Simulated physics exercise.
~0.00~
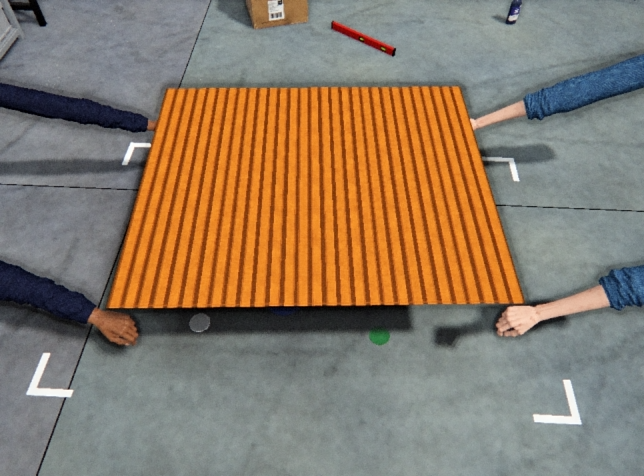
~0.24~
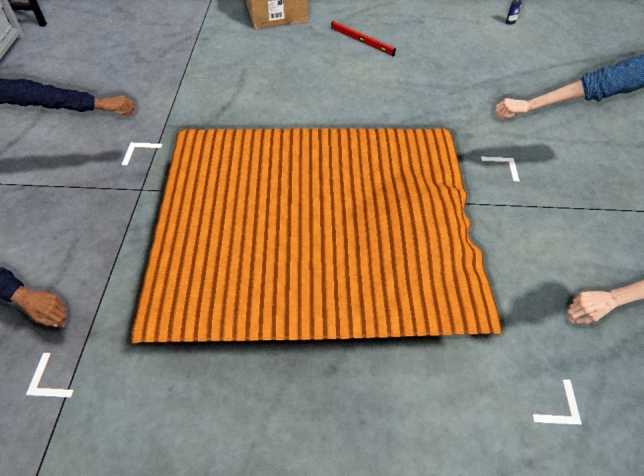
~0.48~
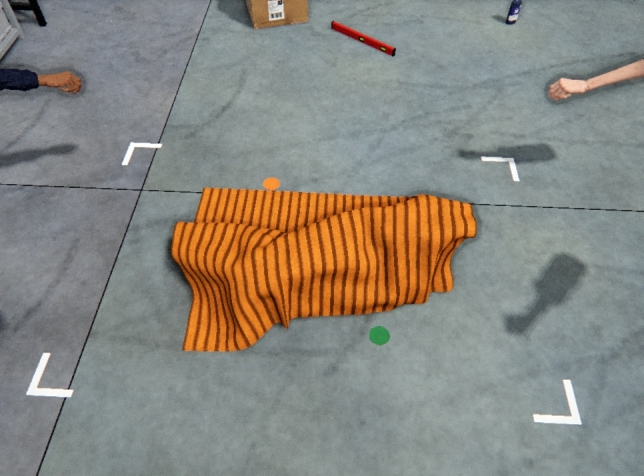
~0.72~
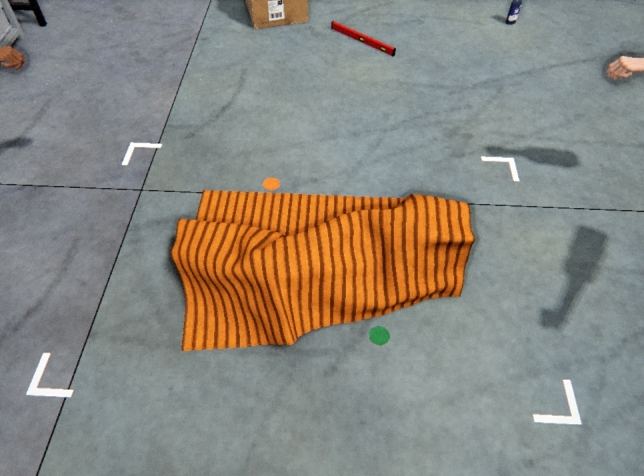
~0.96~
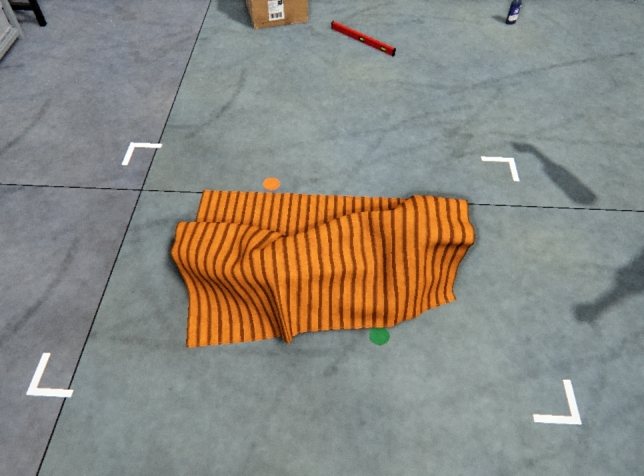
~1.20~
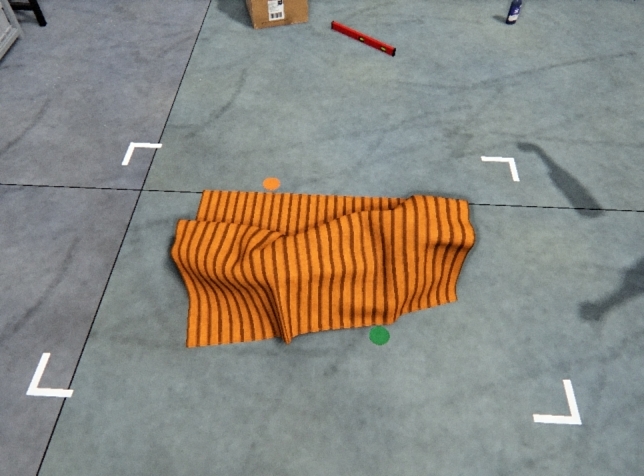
In this clip, four hands hold an orange striped cloth flat above a workshop floor and let go, and it drops and crumples into a folded heap as the arms withdraw, covering a pale disc while a green disc and an orange one remain visible.
